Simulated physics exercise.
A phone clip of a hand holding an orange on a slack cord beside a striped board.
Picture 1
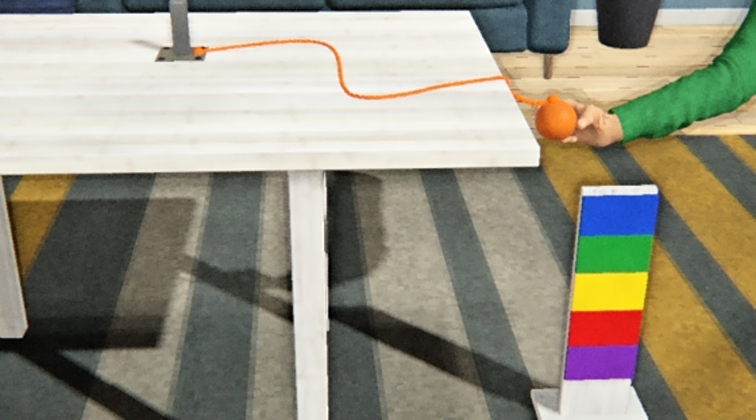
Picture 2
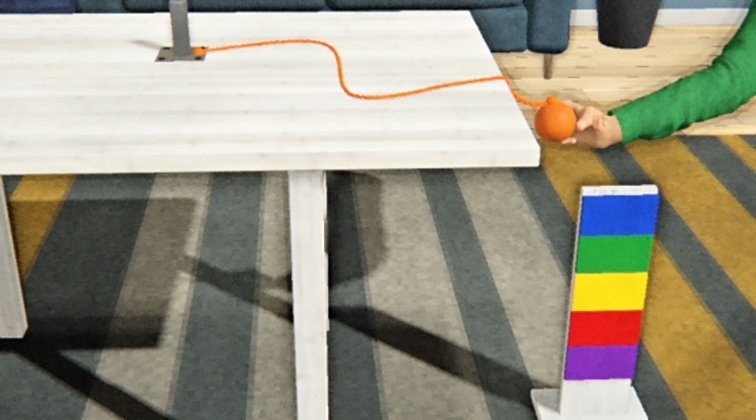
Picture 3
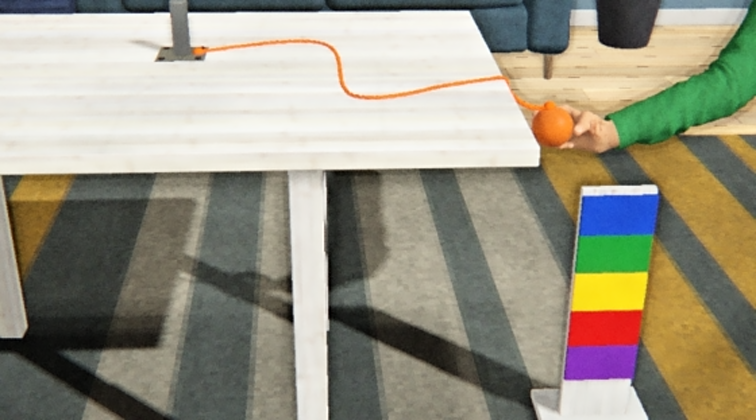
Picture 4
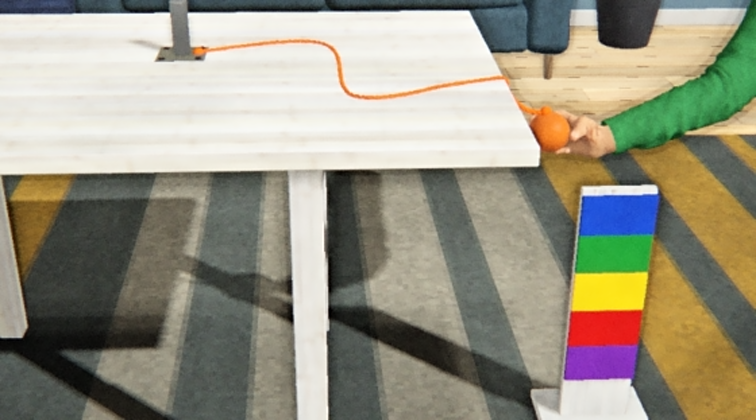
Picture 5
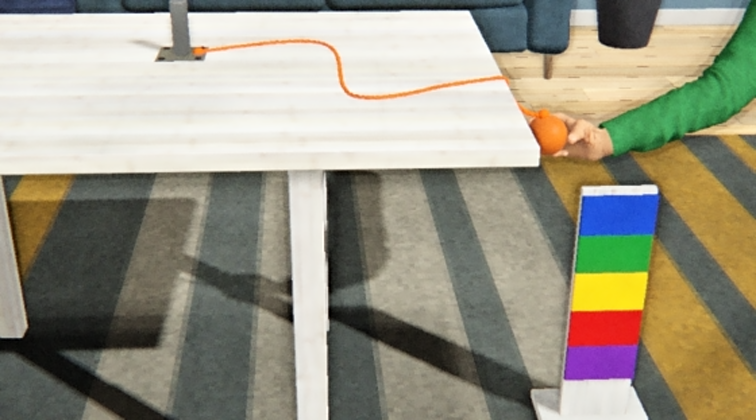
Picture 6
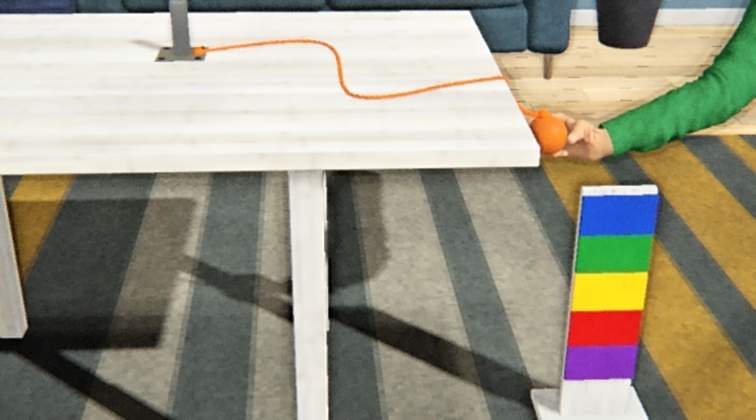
A hand in a green sleeve holds an orange ball-like fruit just past the right end of a white table, seen from slightly above in a room with a striped rug. A loose orange cord winds across the tabletop from a grey post to the fruit, and a board banded blue, green, yellow, red and purple stands below. The hand lowers the fruit slightly leftward beside the table's edge, then barely moves, while the view stays still.
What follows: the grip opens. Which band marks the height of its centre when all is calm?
Its centre hangs level with the yellow band.
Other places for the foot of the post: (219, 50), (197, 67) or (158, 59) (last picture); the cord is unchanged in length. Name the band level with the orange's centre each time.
Taking them in turn: Red; red; yellow.
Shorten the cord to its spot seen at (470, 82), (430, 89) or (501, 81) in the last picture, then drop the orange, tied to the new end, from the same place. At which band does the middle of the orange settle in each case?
Taking them in turn: Blue; above them all; green.
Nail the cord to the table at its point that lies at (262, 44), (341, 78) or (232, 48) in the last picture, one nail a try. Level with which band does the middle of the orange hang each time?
Taking them in turn: Yellow; blue; yellow.
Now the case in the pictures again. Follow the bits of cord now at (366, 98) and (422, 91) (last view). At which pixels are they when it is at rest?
Near (499, 87) and (496, 139).
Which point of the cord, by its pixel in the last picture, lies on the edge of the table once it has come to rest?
It lies at about (353, 96).
Soon after, orange near (496, 262); level with green.
After that, orange near (486, 280); level with yellow.
In the end, orange near (485, 288); level with yellow. Its middle rests at the yellow band.
